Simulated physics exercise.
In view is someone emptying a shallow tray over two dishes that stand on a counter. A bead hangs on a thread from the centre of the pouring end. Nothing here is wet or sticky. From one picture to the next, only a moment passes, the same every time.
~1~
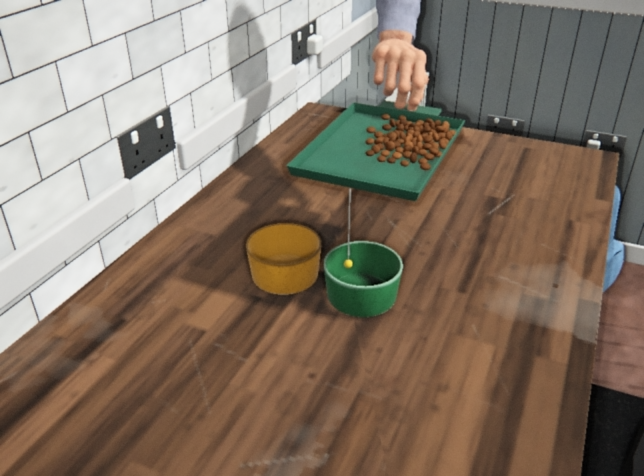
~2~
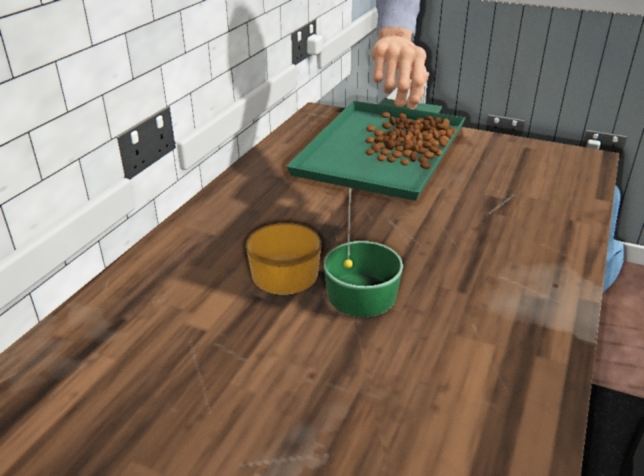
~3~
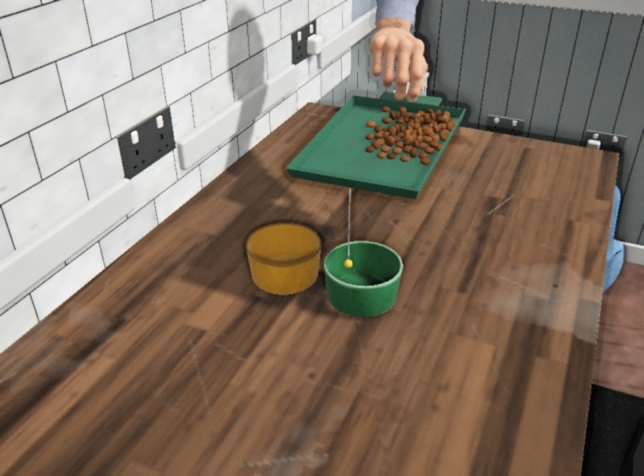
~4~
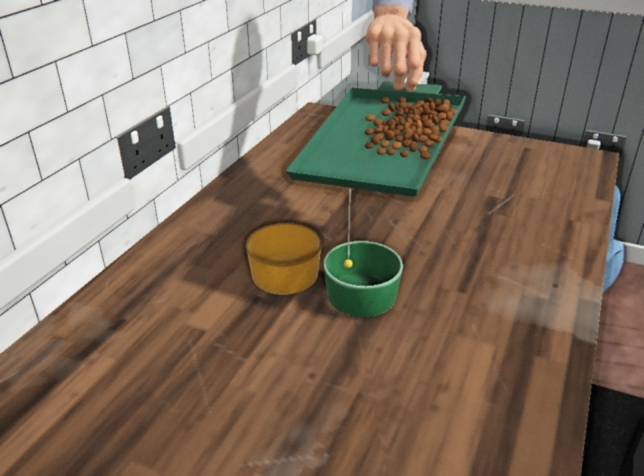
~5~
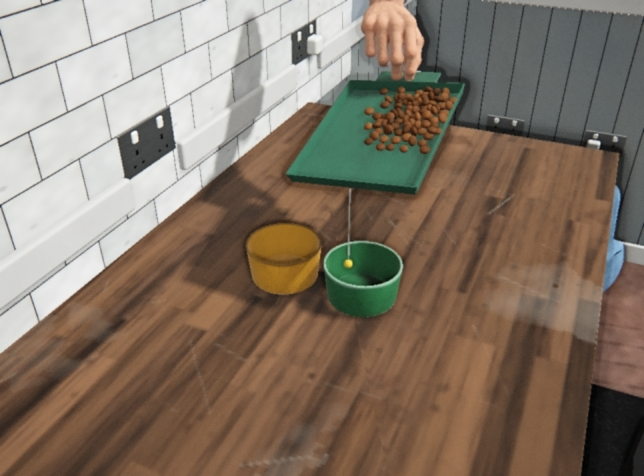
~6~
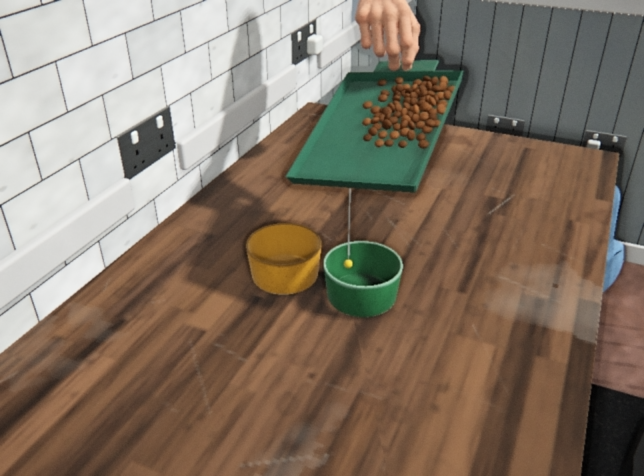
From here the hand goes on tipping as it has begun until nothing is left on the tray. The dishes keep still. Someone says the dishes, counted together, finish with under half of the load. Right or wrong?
Right.
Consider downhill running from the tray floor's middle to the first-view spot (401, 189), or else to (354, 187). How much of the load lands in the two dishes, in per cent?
In order, 0 in a hundred and 0 in a hundred.
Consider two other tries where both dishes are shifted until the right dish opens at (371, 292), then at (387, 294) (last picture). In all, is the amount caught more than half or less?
The dishes end up with the greater share in the first try and the greater share in the second.
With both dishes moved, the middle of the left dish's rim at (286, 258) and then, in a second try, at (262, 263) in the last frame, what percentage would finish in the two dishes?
First position: Some 70 %; second position: Some 70 %.
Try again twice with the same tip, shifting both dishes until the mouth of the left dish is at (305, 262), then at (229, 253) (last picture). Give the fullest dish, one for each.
First try, the dish to the left; second try, the dish to the right.
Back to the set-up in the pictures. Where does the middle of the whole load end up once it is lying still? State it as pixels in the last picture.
About pixel (279, 308).
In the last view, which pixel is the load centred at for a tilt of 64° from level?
Roughly at (307, 180).
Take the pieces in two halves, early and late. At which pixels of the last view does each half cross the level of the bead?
(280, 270), then (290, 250).
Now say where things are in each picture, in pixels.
Corners of the pouring end at (291, 165) and (416, 190), level; middle of the load at (417, 141), bits of dog kibble; left dish at (267, 276); right dish at (348, 299); bead on its thread at (348, 264), in the first frame.
Corners of the pouring end at (291, 165) and (416, 190), level; middle of the load at (417, 139), in the second frame.
Corners of the pouring end at (290, 167) and (416, 188), tipped barely, lowest at the left corner; middle of the load at (417, 134), in the third frame.
Corners of the pouring end at (290, 170) and (415, 187), tipped a little, lowest at the left corner; middle of the load at (417, 125), in the fourth frame.
Corners of the pouring end at (290, 172) and (414, 185), tipped a little, lowest at the left corner; middle of the load at (416, 117), in the fifth frame.
Corners of the pouring end at (290, 175) and (413, 183), tipped clearly, lowest at the left corner; middle of the load at (414, 109); left dish at (267, 276); right dish at (348, 299), in the sixth frame.
Soon after the last picture, tray tipped steeply; about two thirds on the tray; a stray few outside both; about a quarter in the air.
A little later, tray tipped past a quarter turn; a stray few on the tray; about a quarter in the left dish; about two thirds outside both; a small part in the air.
Later still, tray tipped past a quarter turn; a stray few in the right dish; about a quarter in the left dish; about two thirds outside both.
At rest, tray tipped past a quarter turn; a stray few in the right dish; about a quarter in the left dish; about two thirds outside both.
